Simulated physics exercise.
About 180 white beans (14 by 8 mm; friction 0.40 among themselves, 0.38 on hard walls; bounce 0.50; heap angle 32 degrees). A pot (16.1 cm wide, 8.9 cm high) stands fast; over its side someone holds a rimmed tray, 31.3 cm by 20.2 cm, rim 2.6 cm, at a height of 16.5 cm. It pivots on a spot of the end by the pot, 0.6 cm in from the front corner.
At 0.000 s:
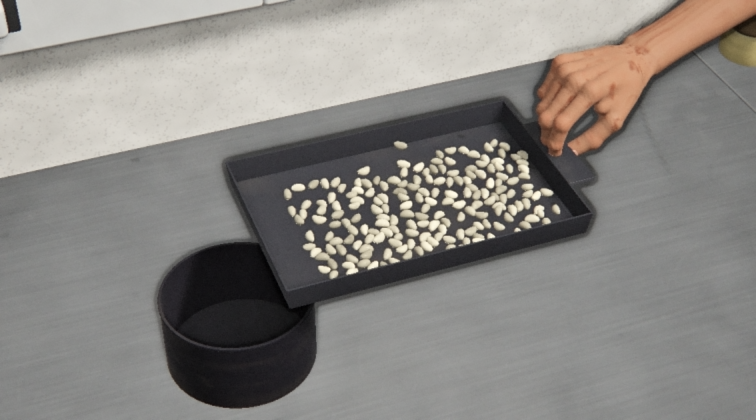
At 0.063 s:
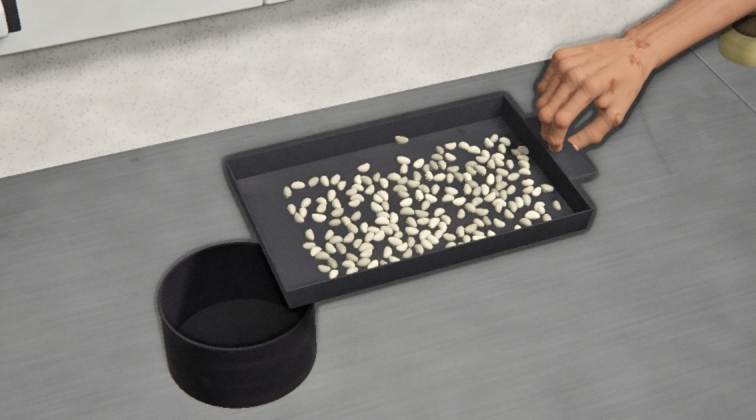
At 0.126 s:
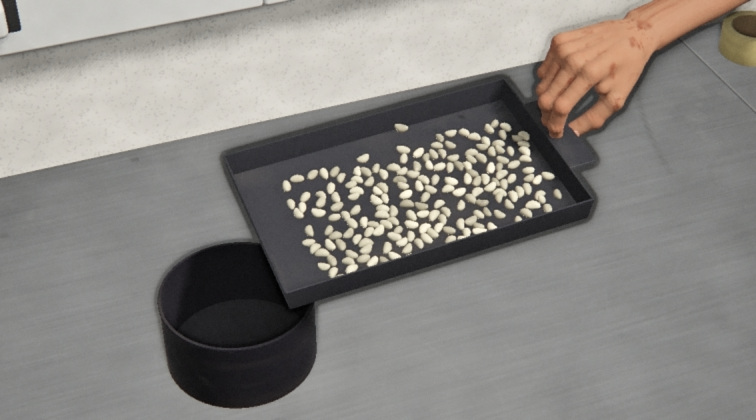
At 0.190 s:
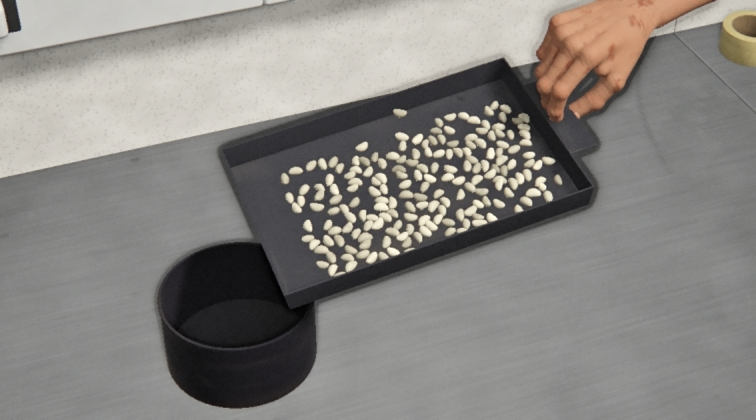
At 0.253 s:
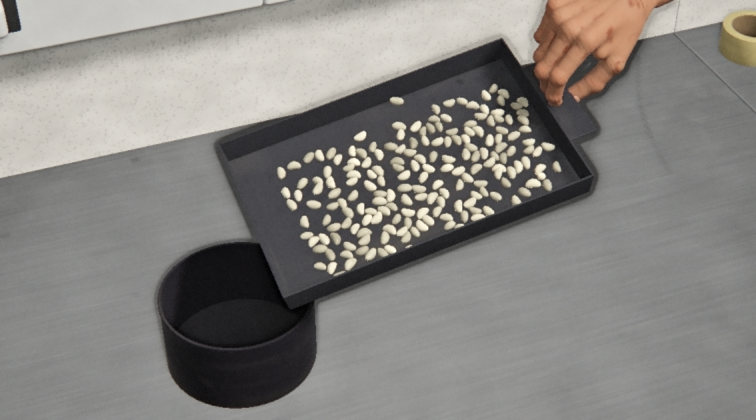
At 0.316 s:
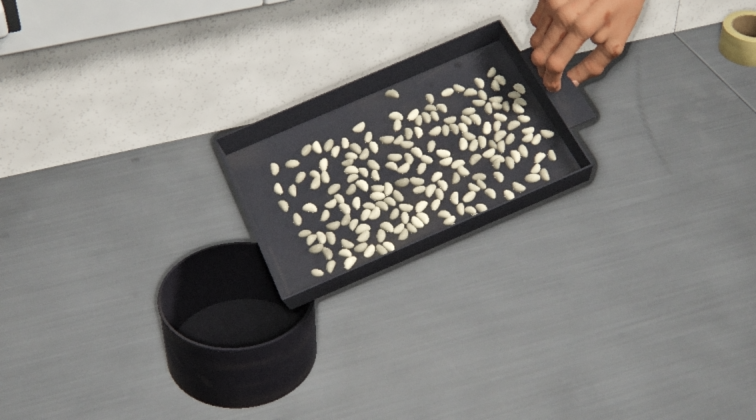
A hand raised the right end of a dark rimmed tray scattered with white beans, tilting it steadily toward a black pot on the left, while the pot stayed still on the gray counter.
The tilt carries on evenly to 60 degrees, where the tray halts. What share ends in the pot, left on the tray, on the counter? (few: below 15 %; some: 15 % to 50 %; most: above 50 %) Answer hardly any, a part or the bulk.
Pot: Hardly any, tray: The bulk, counter: A part.
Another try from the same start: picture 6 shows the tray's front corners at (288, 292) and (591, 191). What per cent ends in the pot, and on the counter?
Pot 0, counter 5.
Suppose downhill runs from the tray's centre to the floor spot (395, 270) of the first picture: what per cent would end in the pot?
Some 0 per cent.
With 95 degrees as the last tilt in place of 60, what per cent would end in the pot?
Then about 0 per cent.
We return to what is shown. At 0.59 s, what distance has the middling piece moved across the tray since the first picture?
Roughly 6 cm.
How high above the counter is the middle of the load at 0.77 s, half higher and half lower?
Some 24 cm.
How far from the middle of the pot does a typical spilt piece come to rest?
Roughly 22 cm.
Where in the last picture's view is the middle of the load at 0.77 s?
Around (326, 238).
Then, at 0.59 s, tilt 39 degrees; the tray holds 100 %, the pot 0 %.
After 0.77 s, tilt 53 degrees; the tray holds 100 %, the pot 0 %.
Then, at 1.08 s, tilt 60 degrees; the tray holds 85 %, the pot 0 %.
By 2.6 s all is still; pot 0 %, tray 70 %, counter 30 %.
